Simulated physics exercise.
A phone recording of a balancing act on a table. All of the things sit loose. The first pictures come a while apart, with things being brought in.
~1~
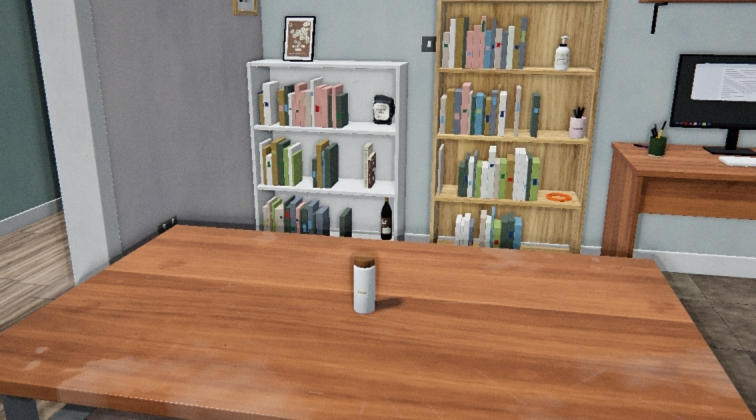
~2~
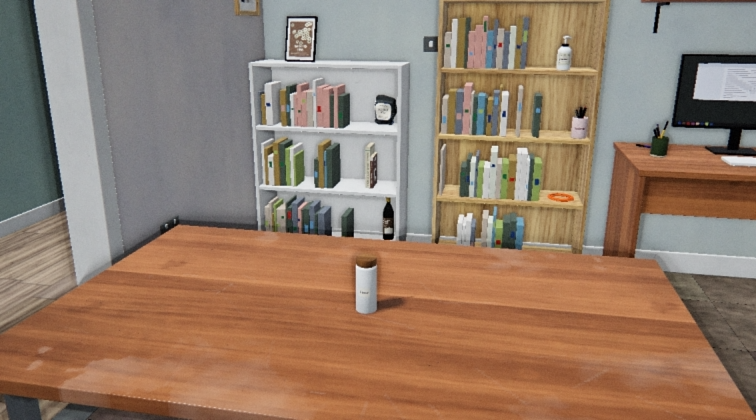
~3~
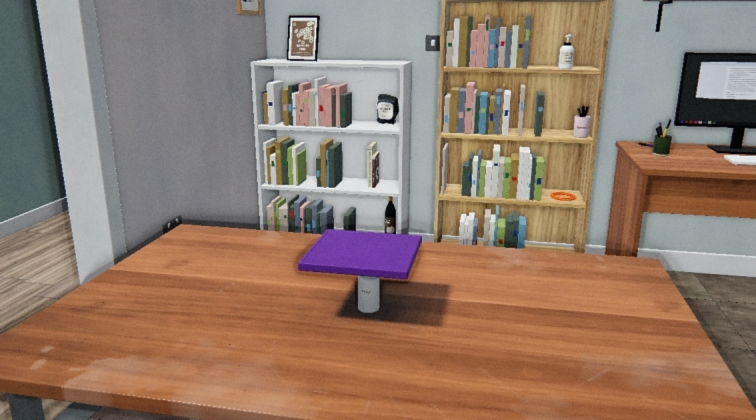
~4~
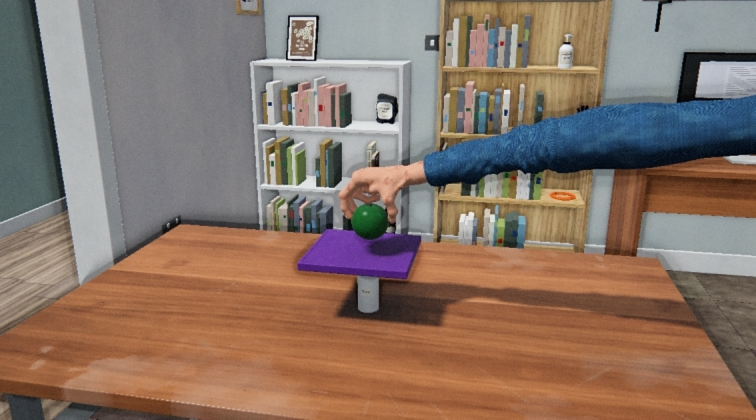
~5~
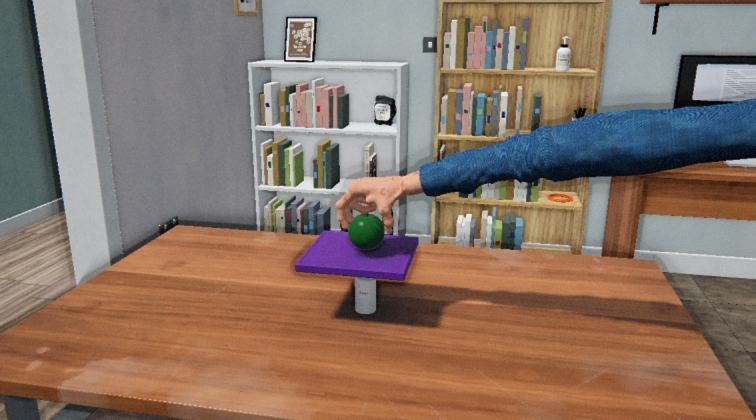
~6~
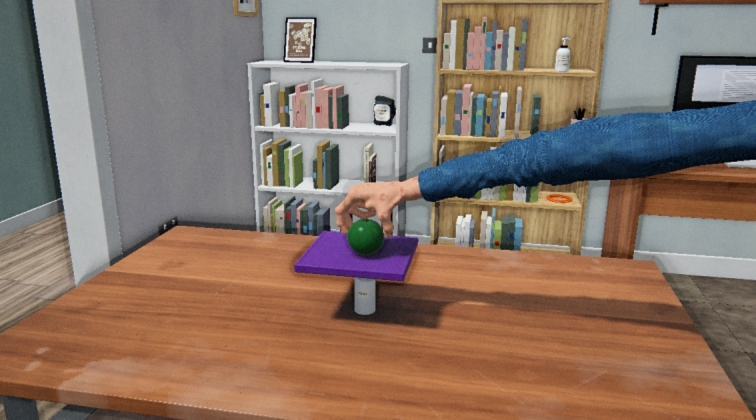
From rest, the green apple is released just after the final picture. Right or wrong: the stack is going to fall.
Wrong, it stays up.
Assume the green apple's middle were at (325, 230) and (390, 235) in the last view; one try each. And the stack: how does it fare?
It tips over first and stays steady second.
Then, 0.20 s after the last picture, nothing has stirred.
Then, 0.40 s after the last picture, green apple resting near (366, 238).
At rest, all 3 in place. Seen from the same camera at the end, green apple near (366, 238). The stack holds.
